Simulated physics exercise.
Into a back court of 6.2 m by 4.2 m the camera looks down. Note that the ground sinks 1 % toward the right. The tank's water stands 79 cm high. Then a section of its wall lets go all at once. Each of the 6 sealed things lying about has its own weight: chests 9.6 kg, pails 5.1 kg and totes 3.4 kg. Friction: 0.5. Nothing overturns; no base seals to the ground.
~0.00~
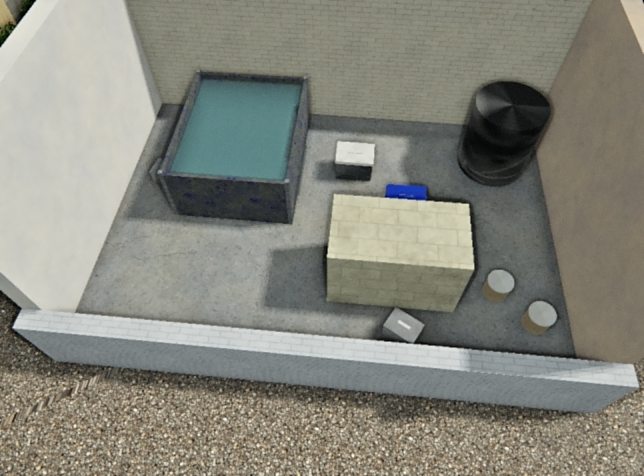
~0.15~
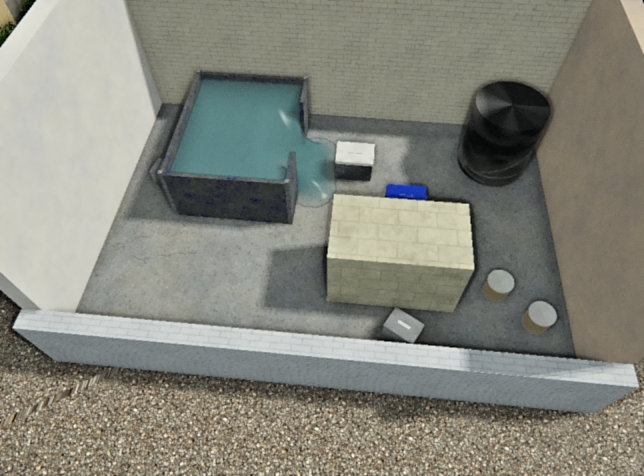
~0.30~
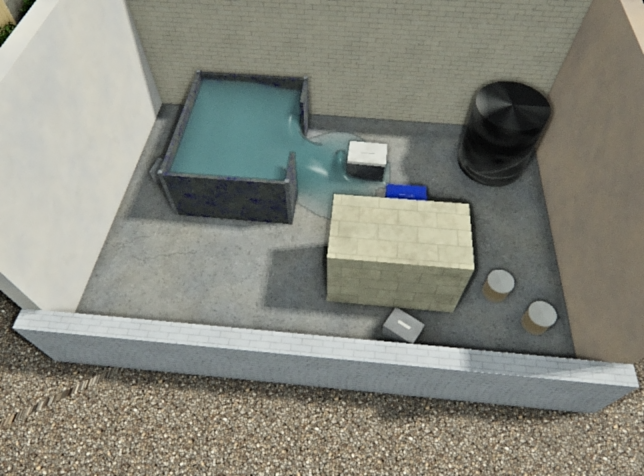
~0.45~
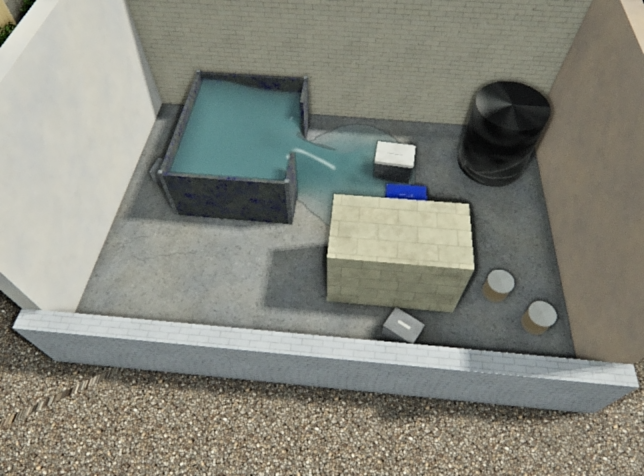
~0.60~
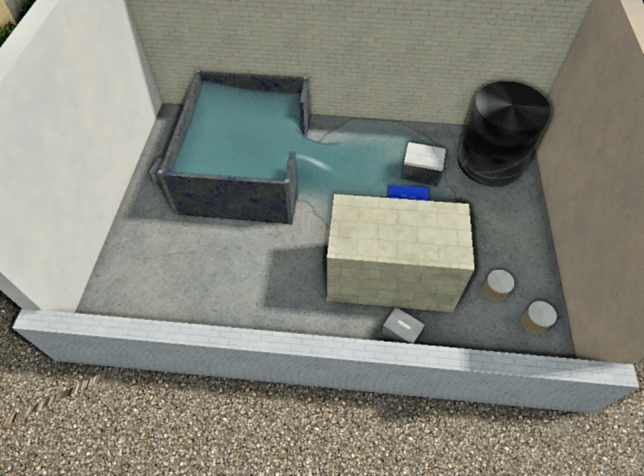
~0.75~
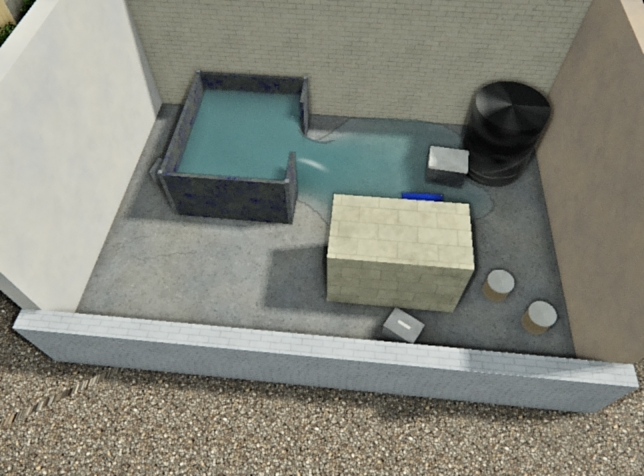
A large cream block stands in a walled grey court seen from above by a still camera, with gravel outside the low front wall. A dark-walled tank of teal water sits at left, a white box and blue chest near the middle, a black drum and two pale pails at right. Water pours through the tank's right side and spreads rightward, carrying the white box toward the drum, then the blue chest shifts slightly right.
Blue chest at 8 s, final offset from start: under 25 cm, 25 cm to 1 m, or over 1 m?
It budges a great deal.
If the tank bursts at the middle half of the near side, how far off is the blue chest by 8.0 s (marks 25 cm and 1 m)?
With that failure, the blue chest moves slightly.
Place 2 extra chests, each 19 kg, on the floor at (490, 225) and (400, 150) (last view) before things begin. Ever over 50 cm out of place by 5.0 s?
Taking them in order, they come out greater and greater.
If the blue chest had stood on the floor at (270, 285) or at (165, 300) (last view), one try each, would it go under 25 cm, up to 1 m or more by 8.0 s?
Well, it gets swept off on the first try and gets swept off on the second.
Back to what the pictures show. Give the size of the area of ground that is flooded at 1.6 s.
Somewhere around 12.0 m2, roughly.
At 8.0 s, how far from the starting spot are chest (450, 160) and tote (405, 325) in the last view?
The first ends 350 cm from its start, the second 500 cm.
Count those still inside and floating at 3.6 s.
Of them, 4.
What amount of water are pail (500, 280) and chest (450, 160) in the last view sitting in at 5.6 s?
Depth approx. 12 cm / 17 cm.
After 1.6 s the blue chest is near (557, 239), 2.0 m from its start, afloat; 2 afloat.
After 3.6 s the blue chest is near (414, 314), 1.8 m from its start, afloat; 4 afloat.
After 5.6 s the blue chest is near (118, 260), 3.8 m from its start, afloat; 5 afloat.
After 8.0 s the blue chest is near (147, 196), 3.5 m from its start, afloat; 4 afloat.
